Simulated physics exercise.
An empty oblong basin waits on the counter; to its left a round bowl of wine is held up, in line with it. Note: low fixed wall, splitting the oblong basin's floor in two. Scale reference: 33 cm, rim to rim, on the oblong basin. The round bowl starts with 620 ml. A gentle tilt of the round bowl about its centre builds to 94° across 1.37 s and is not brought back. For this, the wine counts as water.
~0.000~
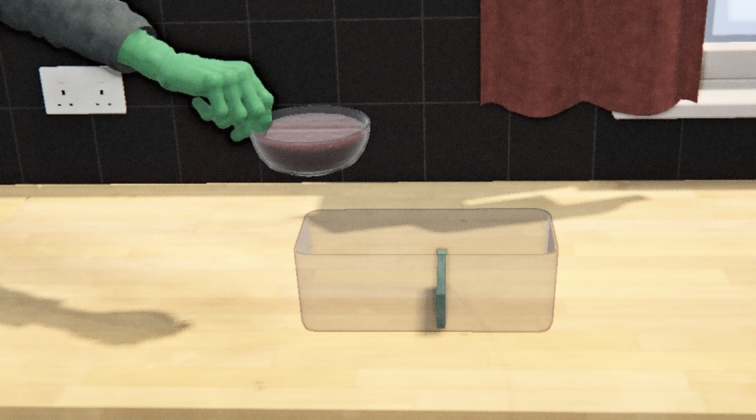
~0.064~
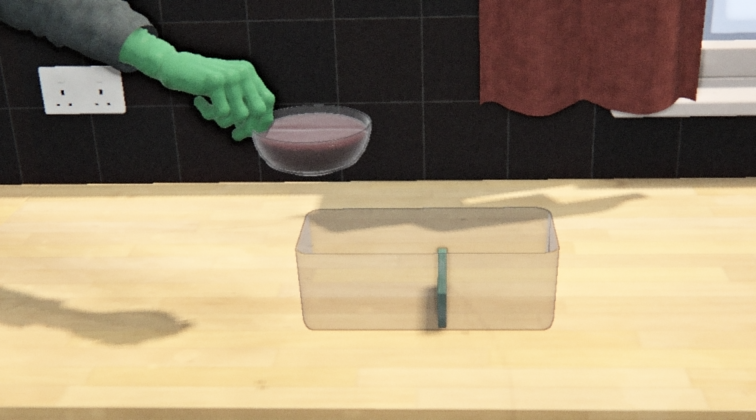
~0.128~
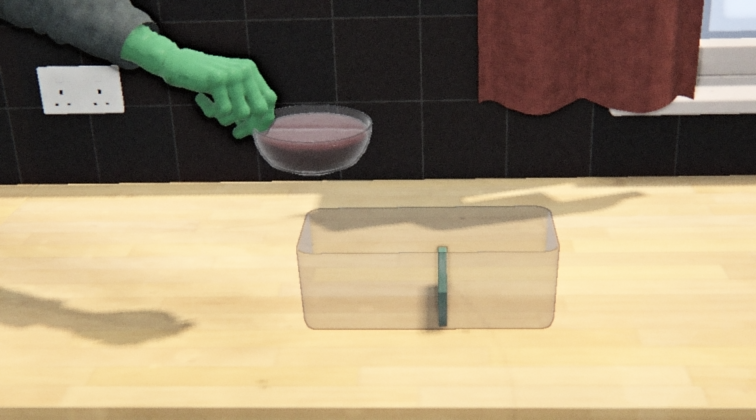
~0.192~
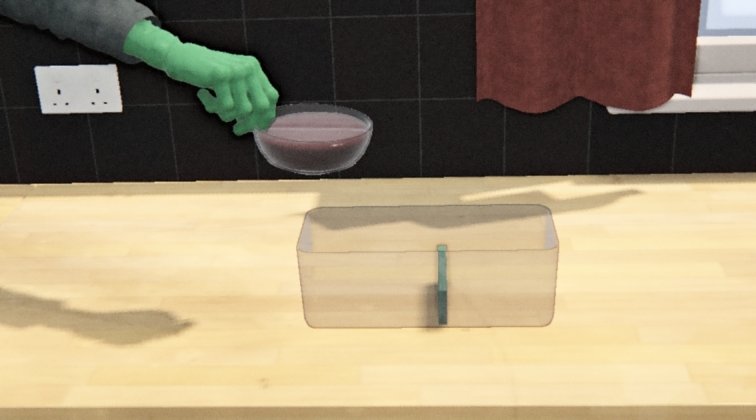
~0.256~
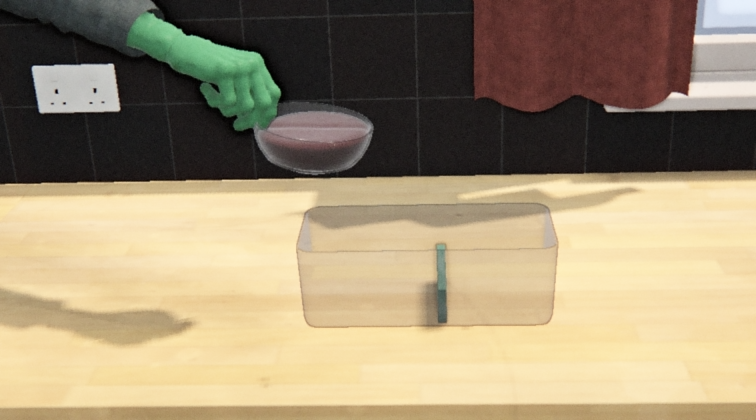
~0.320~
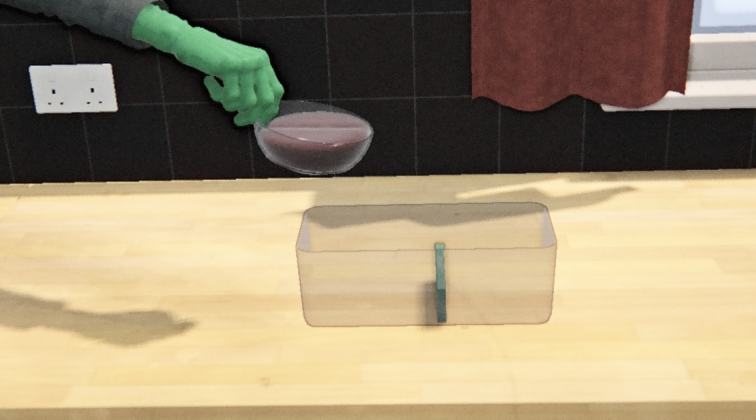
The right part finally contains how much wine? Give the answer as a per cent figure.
About 8 in every hundred parts.
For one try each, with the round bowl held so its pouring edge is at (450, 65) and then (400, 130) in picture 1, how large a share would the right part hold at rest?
I'd expect close to 95 per cent and then close to 60 per cent.
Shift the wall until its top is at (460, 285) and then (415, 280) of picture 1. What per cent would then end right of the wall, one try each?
Some 10 in a hundred, then some 65 in a hundred.
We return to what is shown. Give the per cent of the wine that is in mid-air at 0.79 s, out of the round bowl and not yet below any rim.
Roughly 32 percent.
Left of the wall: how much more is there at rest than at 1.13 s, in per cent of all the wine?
About 7 percent.
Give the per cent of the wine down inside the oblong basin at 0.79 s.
I'd put it near 32 percent.
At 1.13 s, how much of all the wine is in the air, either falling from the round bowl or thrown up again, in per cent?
It comes to some 5 percent of the total.
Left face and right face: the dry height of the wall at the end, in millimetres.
On the left it's about 28 mm; on the right, about 50 mm.
After 0.79 s the tilt is 58° and 37 per cent is still to pour, 30 is left of the wall and 2 right of it.
After 1.13 s the tilt is 87° and 3 per cent is still to pour, 84 is left of the wall and 7 right of it.
After 1.48 s the tilt is 94° and 0 per cent is still to pour, 91 is left of the wall and 8 right of it.
After 1.87 s the tilt is 94° and 0 per cent is still to pour, 91 is left of the wall and 8 right of it.
In the end 91 per cent lies left of the wall, 8 right of it and 1 outside.
